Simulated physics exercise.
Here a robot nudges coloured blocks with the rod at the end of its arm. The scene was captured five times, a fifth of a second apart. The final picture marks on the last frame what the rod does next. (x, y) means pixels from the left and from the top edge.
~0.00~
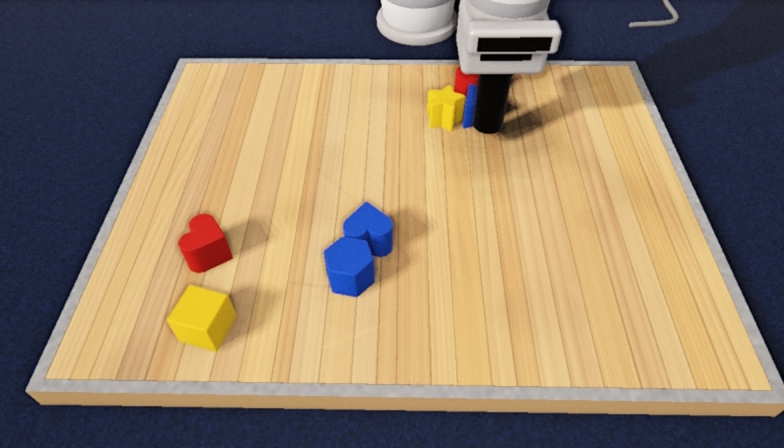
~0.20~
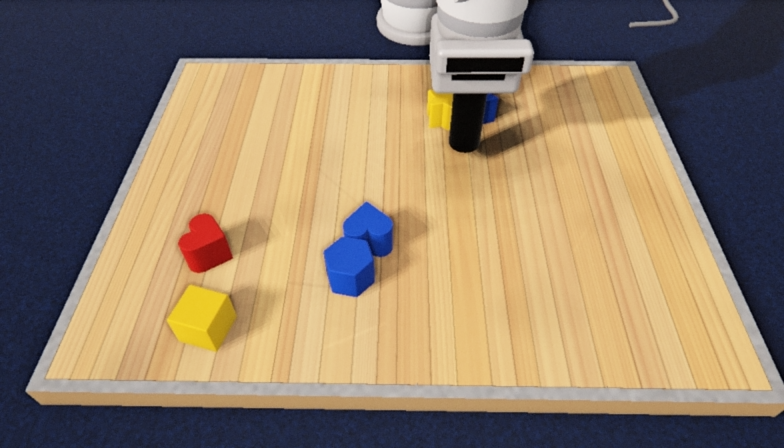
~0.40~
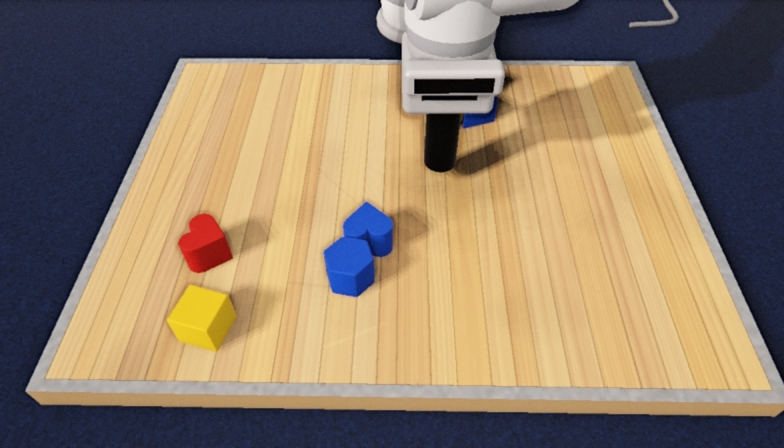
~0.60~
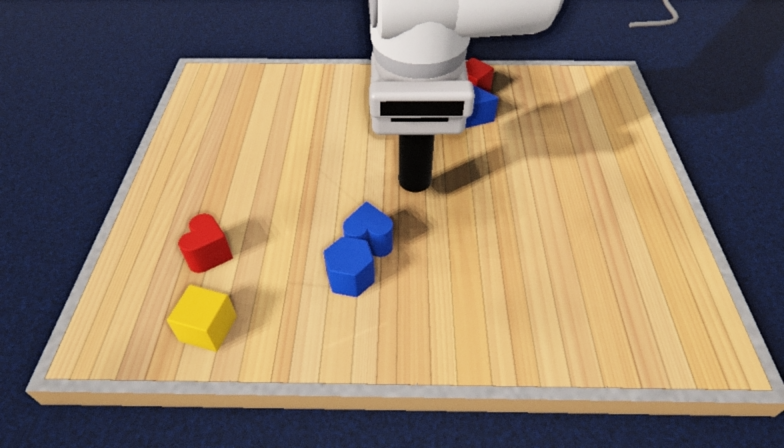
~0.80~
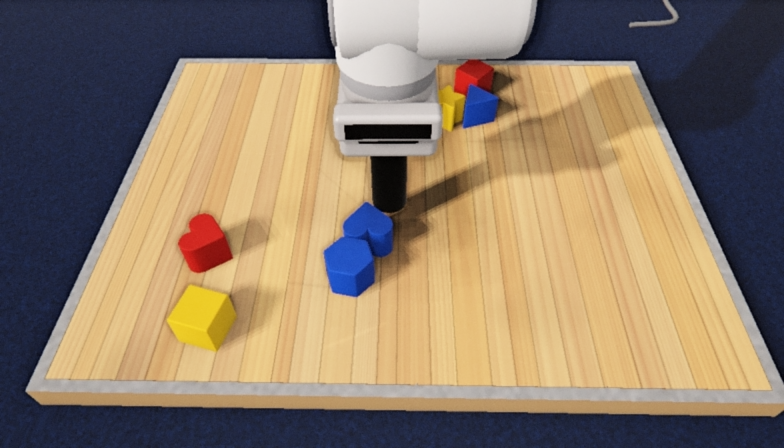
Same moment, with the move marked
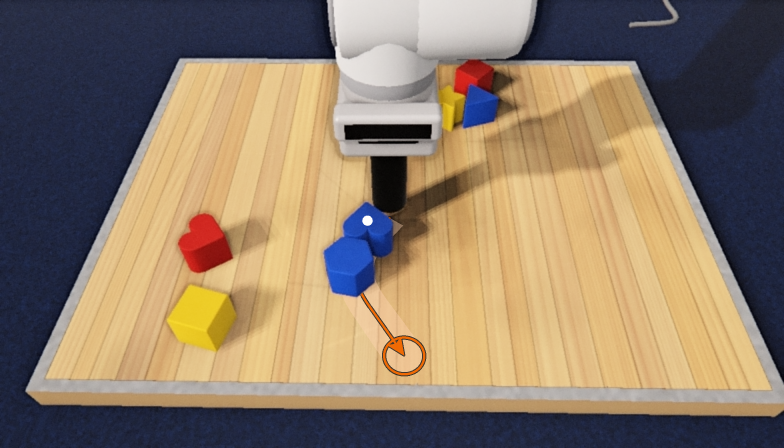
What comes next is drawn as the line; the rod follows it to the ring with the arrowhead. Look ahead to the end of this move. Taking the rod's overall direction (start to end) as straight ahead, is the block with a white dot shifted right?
The answer is yes.
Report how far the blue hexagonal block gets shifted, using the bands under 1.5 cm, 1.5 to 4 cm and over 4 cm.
Above 4 cm.
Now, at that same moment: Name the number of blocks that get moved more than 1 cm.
I count two.
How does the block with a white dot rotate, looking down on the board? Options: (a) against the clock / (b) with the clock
My answer is option b.
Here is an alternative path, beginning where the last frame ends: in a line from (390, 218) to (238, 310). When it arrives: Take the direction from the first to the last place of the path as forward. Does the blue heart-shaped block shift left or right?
The answer is left: Facing from the path's start to its end, that's where the blue heart-shaped block shifts.
The drawn path runs from (390, 218) via (358, 257) and (369, 306), ending at (404, 355); the dot is on the blue heart-shaped block.
On the path given first. One third of the way, rod at (357, 240); blue hexagonal block at (328, 289), turned 55° anticlockwise; blue heart-shaped block at (327, 254).
Two thirds of the way, rod at (369, 291); blue hexagonal block at (314, 312), turned 70° anticlockwise; blue heart-shaped block at (317, 271), turned 25° clockwise.
At the end, rod at (405, 341); blue hexagonal block at (314, 312), turned 70° anticlockwise; blue heart-shaped block at (317, 271), turned 25° clockwise.
